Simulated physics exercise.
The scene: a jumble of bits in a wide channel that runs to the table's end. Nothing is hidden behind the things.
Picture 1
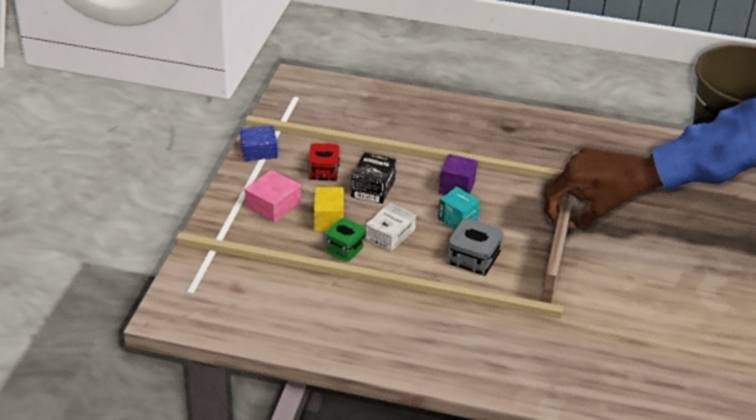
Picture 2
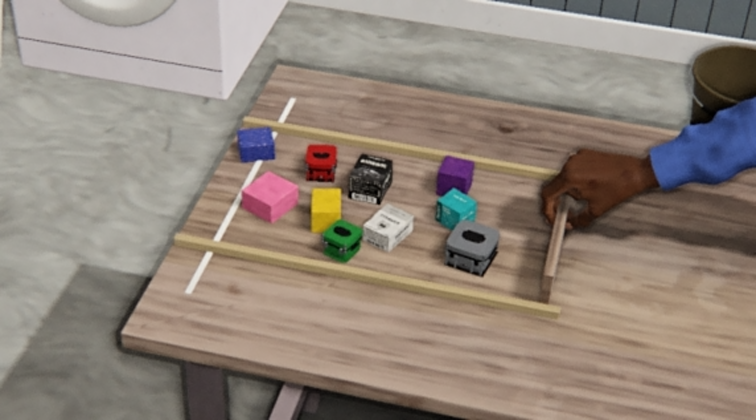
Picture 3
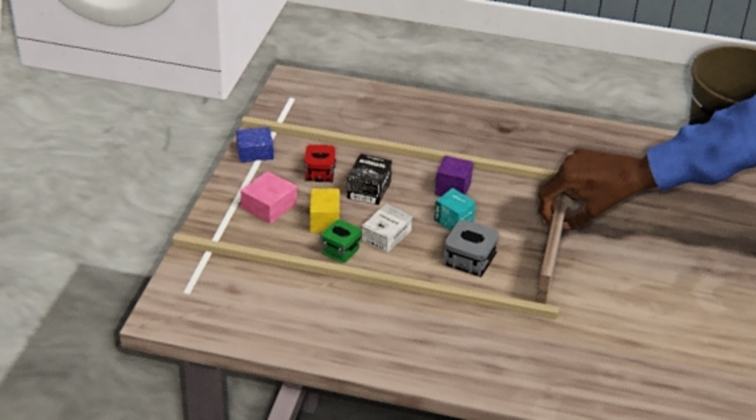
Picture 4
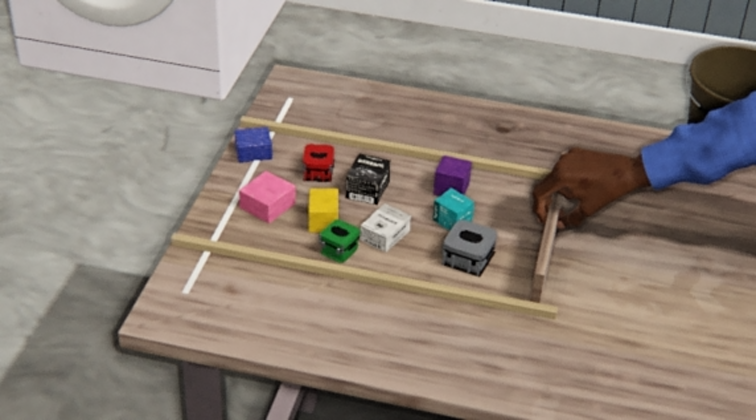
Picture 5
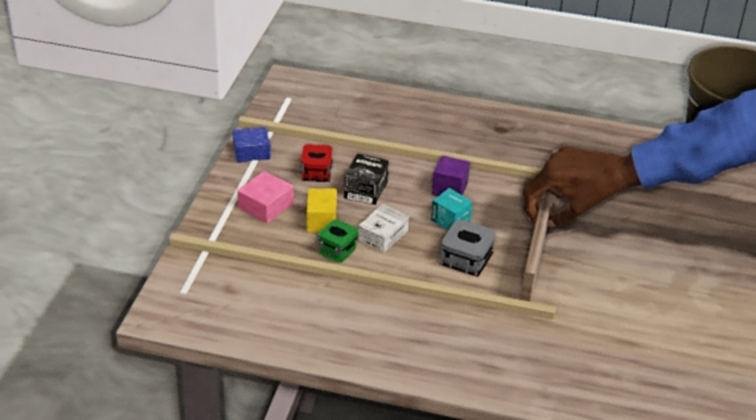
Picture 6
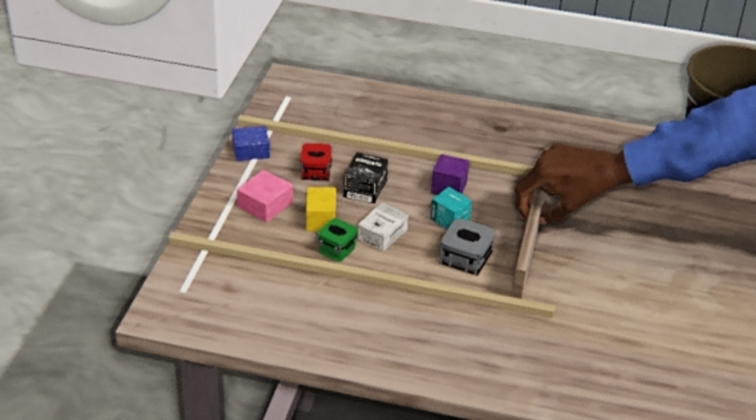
On a wooden table, a hand in a blue sleeve slid a small upright board slowly left between two thin strips, toward a scatter of colourful blocks and little cases that stayed where they were.
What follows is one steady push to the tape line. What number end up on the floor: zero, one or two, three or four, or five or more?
In the end the number that fall off is five or more.
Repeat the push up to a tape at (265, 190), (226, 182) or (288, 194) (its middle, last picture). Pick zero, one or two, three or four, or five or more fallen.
One after another: Three to four; more than four; just one or two.
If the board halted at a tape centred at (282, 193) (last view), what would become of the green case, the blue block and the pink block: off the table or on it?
The green case remains up; the blue block tumbles off; the pink block falls.
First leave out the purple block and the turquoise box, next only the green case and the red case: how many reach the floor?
5 in the first case, 5 in the second.
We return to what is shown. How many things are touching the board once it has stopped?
That makes 4.
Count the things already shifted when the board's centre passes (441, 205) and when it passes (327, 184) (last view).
4 and 10.
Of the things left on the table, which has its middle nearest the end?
Foremost is the grey case.
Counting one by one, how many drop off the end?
Fallen: 6.
Soon after, none off yet; blue block at rest near (251, 144); pink block at rest near (265, 196); red case at rest near (316, 162).
After that, none off yet; blue block at rest near (251, 144); pink block displaced a little near (242, 191); red case displaced a little near (300, 159).
And then, two off so far; blue block on its side near (202, 171); pink block on its way down near (163, 288); red case displaced well along near (230, 147).
In the end, the number that fall off is five or more; gone, white box, black box, yellow block, red case, pink block and blue block.
